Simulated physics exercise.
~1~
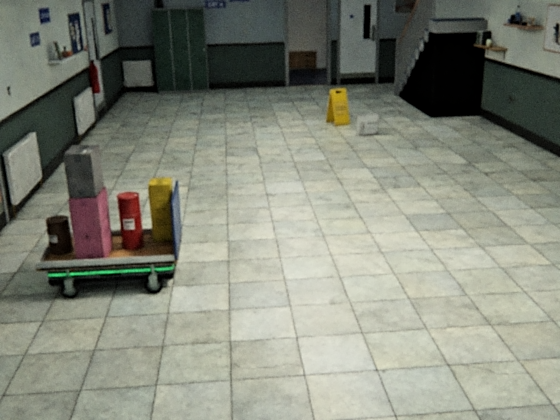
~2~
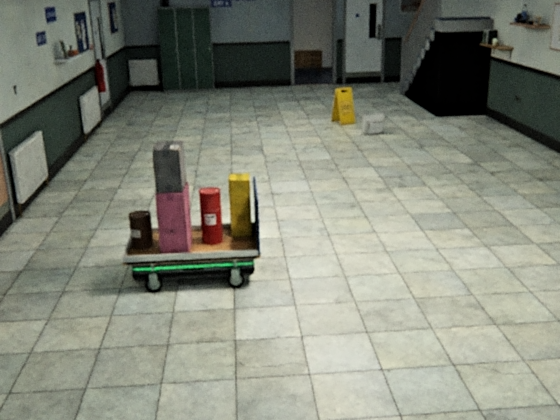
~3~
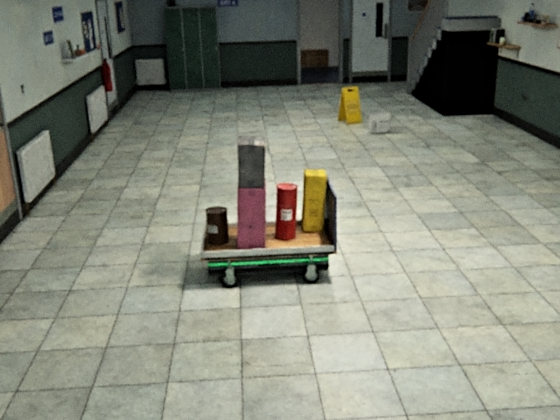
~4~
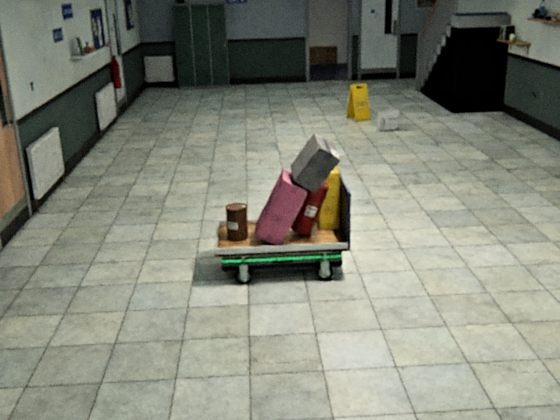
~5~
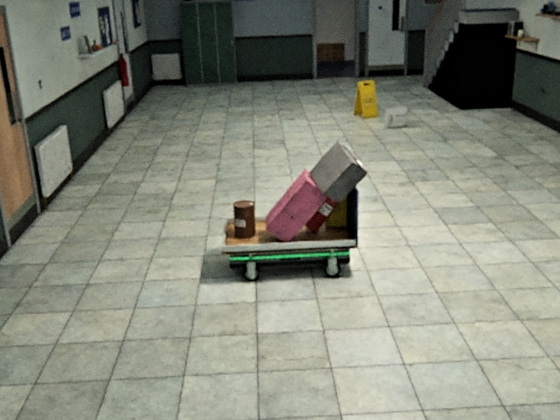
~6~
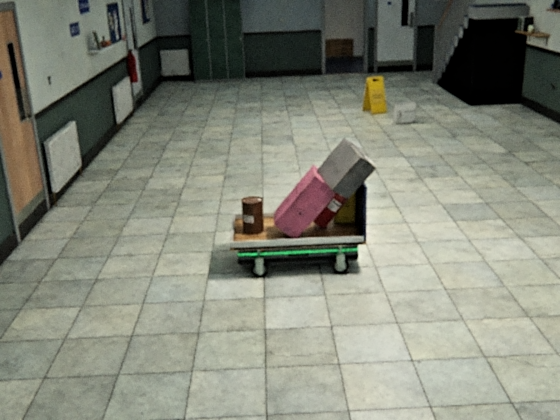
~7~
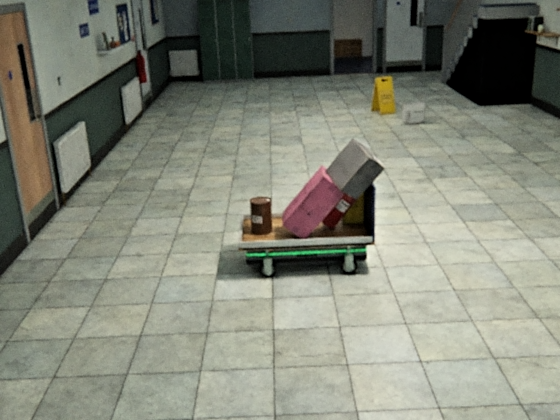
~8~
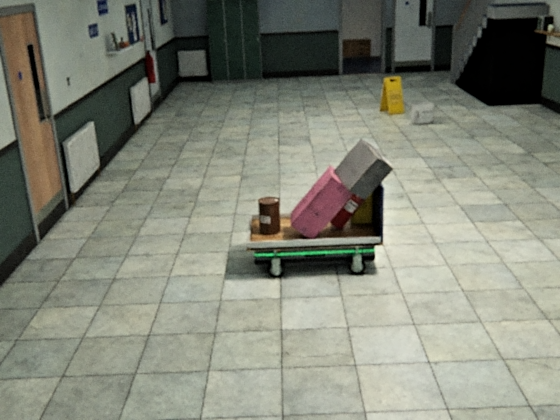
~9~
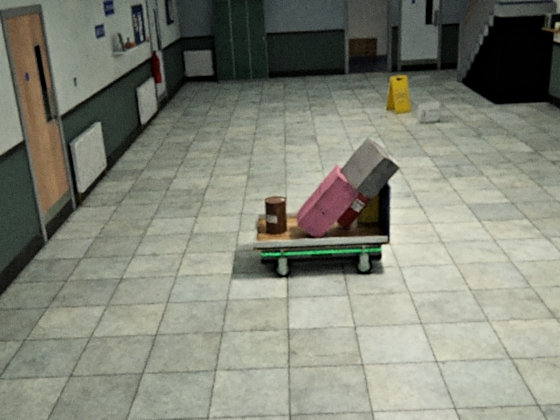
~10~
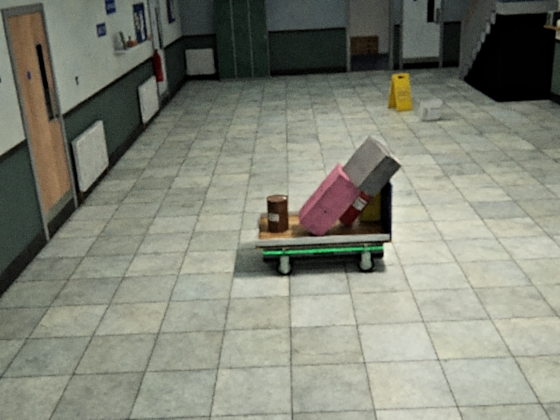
In a tiled hall, a cart rolls right and stops, leaving three items leaning.
